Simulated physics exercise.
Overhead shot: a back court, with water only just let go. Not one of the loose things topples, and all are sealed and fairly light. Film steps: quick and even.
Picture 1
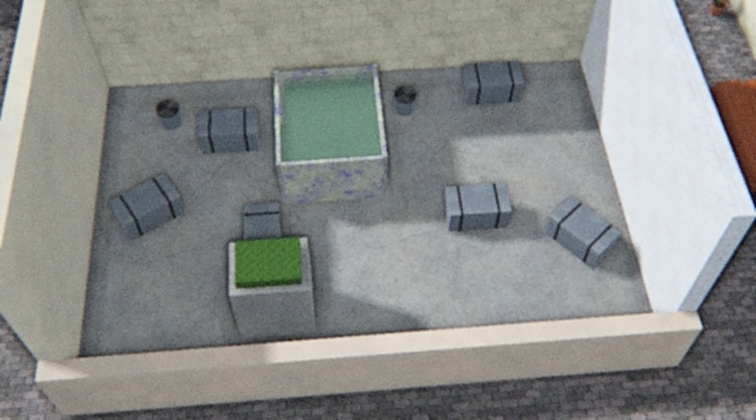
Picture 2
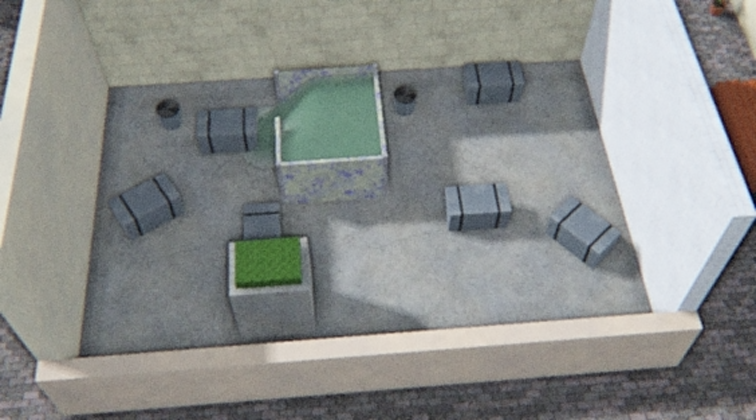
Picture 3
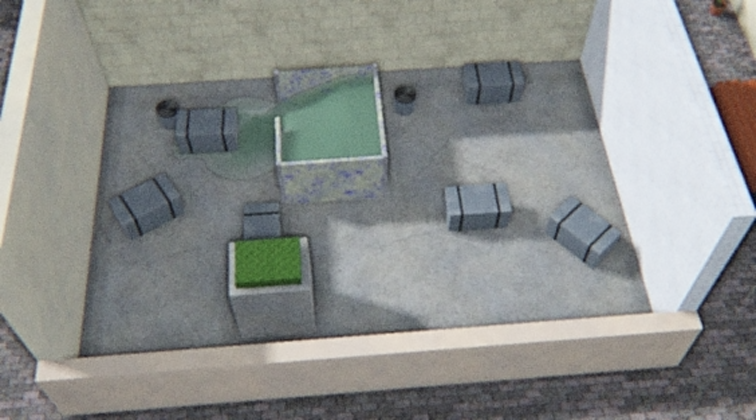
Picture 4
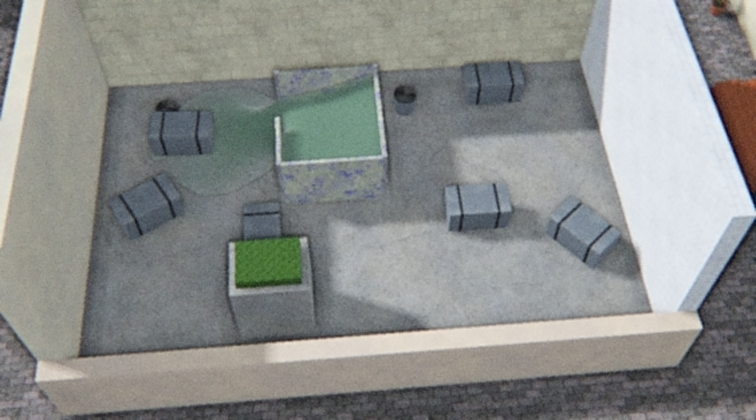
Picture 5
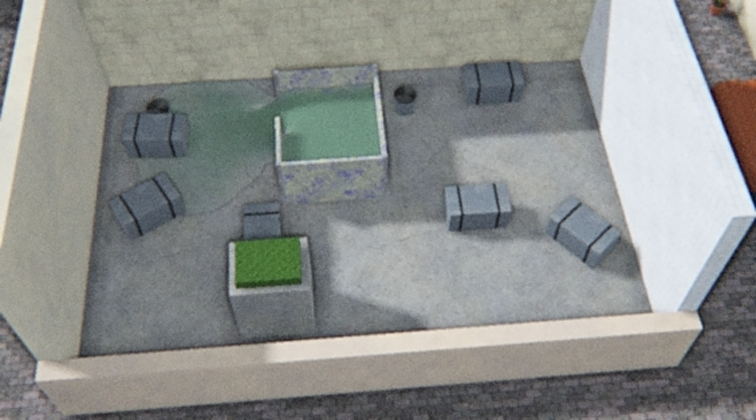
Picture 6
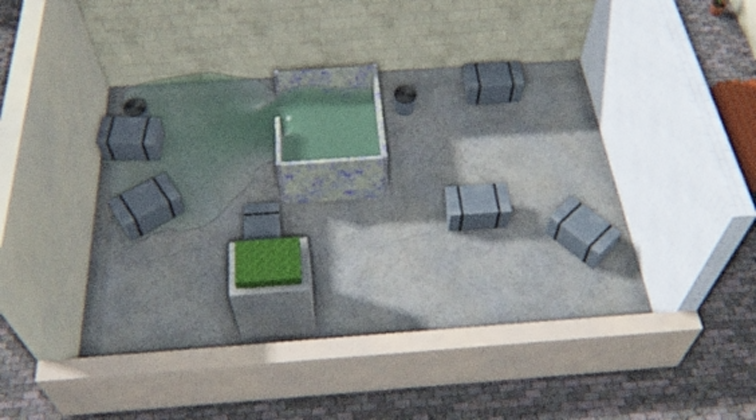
Water poured out of the left side of a raised tank in a walled yard and spread across the ground, pushing a gray trunk steadily left, and then a small pail shifted left too.
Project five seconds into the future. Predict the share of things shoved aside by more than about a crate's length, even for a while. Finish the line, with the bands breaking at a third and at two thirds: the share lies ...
The share lies between a third and two thirds.
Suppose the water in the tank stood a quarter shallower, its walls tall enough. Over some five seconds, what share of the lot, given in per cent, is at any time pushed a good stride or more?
Around 40 in a hundred.
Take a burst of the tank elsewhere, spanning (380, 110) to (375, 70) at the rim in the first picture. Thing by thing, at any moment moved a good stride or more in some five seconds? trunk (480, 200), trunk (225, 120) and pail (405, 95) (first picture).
First under that mark, then under that mark, then beyond that mark.
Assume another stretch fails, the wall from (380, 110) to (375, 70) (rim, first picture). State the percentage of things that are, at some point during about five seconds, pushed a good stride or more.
It comes to some 40 per cent.
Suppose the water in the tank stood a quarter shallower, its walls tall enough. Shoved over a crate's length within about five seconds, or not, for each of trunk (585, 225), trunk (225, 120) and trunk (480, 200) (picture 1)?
Taking them as listed, the first came up short, the second did it and the third came up short.
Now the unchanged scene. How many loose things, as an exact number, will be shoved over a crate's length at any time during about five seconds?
So the number is 3.
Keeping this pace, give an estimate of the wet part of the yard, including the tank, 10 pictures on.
I'd say around 35 in a hundred.
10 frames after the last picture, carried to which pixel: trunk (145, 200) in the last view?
Look for it near pixel (138, 240).
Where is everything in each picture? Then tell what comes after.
The first frame shows a trunk at (227, 122), on the bottom; a pail at (167, 108) rests on the ground; 0 of 8 have shifted.
The second frame shows a trunk at (226, 122) rests on the ground; a pail at (167, 108) rests on the ground; 0 of 8 have shifted.
The third frame shows a trunk at (206, 122) rests on the ground, close to its start; a pail at (167, 108), on the bottom; 1 of 8 have shifted.
The fourth frame shows a trunk at (180, 124), on the bottom, a stride from its start; a pail at (167, 108), on the bottom; 1 of 8 have shifted.
The fifth frame shows a trunk at (154, 127), on the bottom, a stride from its start; a pail at (158, 108), on the bottom, close to its start; 2 of 8 have shifted.
The sixth frame shows a trunk at (128, 130), on the bottom, a stride from its start; a pail at (135, 107), on the bottom, a stride from its start; 2 of 8 have shifted.
A moment on, 2 of 8 are well off their spots; 2 afloat.
Next, 2 of 8 are well off their spots; 2 afloat.
Later, 3 of 8 are well off their spots; 3 afloat.
In the end, 3 of 8 are well off their spots, and 3 have been at some point; 3 afloat.
